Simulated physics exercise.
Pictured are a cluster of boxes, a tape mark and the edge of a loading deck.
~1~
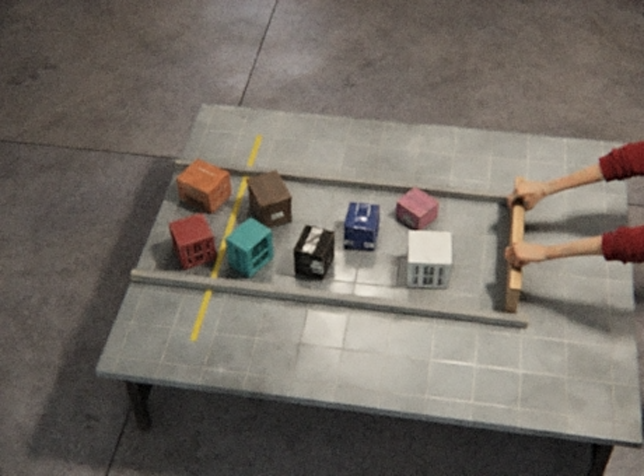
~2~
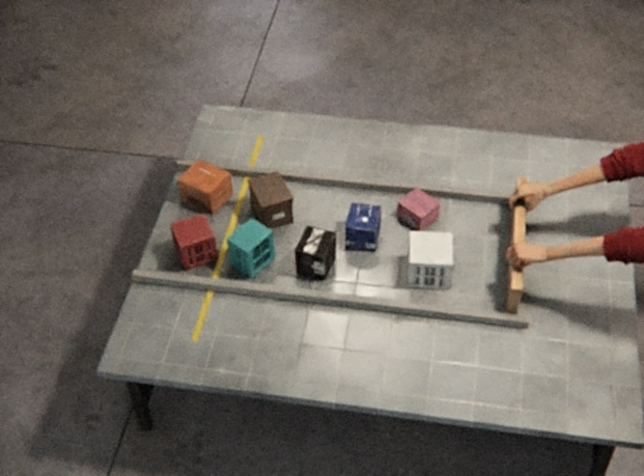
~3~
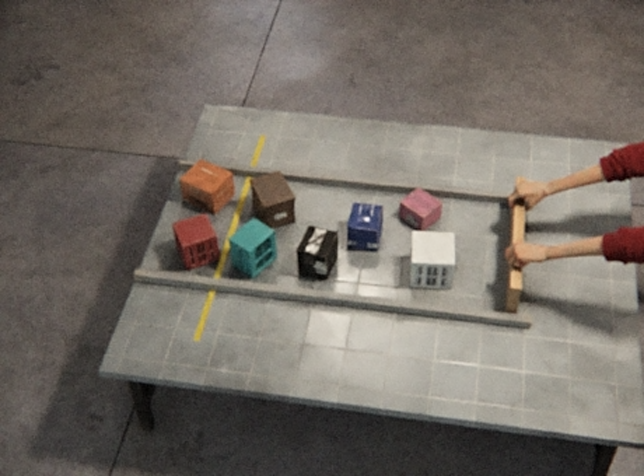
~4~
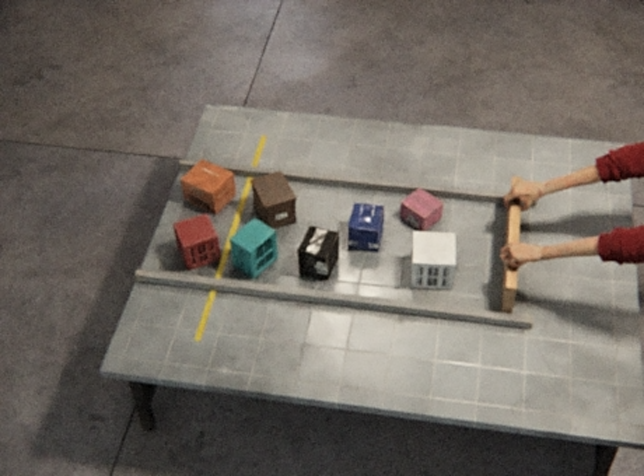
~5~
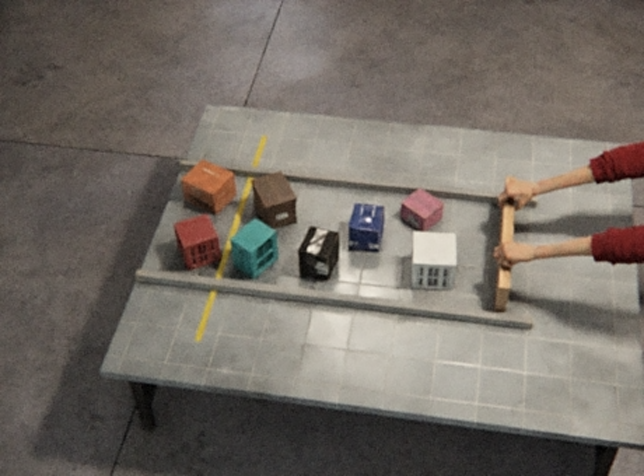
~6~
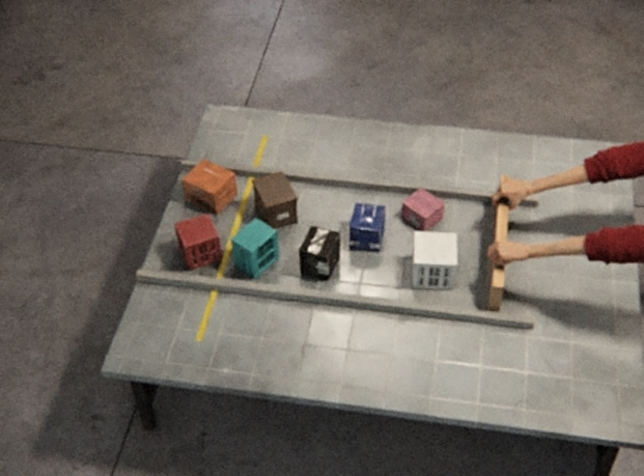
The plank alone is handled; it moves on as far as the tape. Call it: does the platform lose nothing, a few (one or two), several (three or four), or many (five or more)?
It loses several, three or four.
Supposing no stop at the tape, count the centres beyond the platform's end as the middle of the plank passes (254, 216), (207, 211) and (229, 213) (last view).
Past-the-end tally - position 1: 2, position 2: 5, position 3: 3.
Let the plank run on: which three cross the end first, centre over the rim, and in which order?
Red crate, orange box, turquoise crate.
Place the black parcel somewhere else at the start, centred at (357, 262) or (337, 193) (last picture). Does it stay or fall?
First place: It stays up; second place: It stays up.
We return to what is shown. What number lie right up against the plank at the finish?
3 of them.
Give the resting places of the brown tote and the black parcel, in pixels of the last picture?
Looks like one lands around (194, 186), and the other around (171, 238).
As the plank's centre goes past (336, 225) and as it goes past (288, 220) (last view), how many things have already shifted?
Answer - first 6, then 8.
A little later, none off yet; orange box at rest near (210, 187); red crate at rest near (199, 242); turquoise crate at rest near (255, 248).
Next, none off yet; orange box at rest near (210, 187); red crate at rest near (199, 242); turquoise crate shifted a little near (249, 248).
Later still, none off yet; orange box shifted a little near (196, 184); red crate shifted about its own width near (161, 234); turquoise crate shifted well along near (189, 245).
When it is over, the number that fall off is three or four; down, turquoise crate, red crate and orange box.
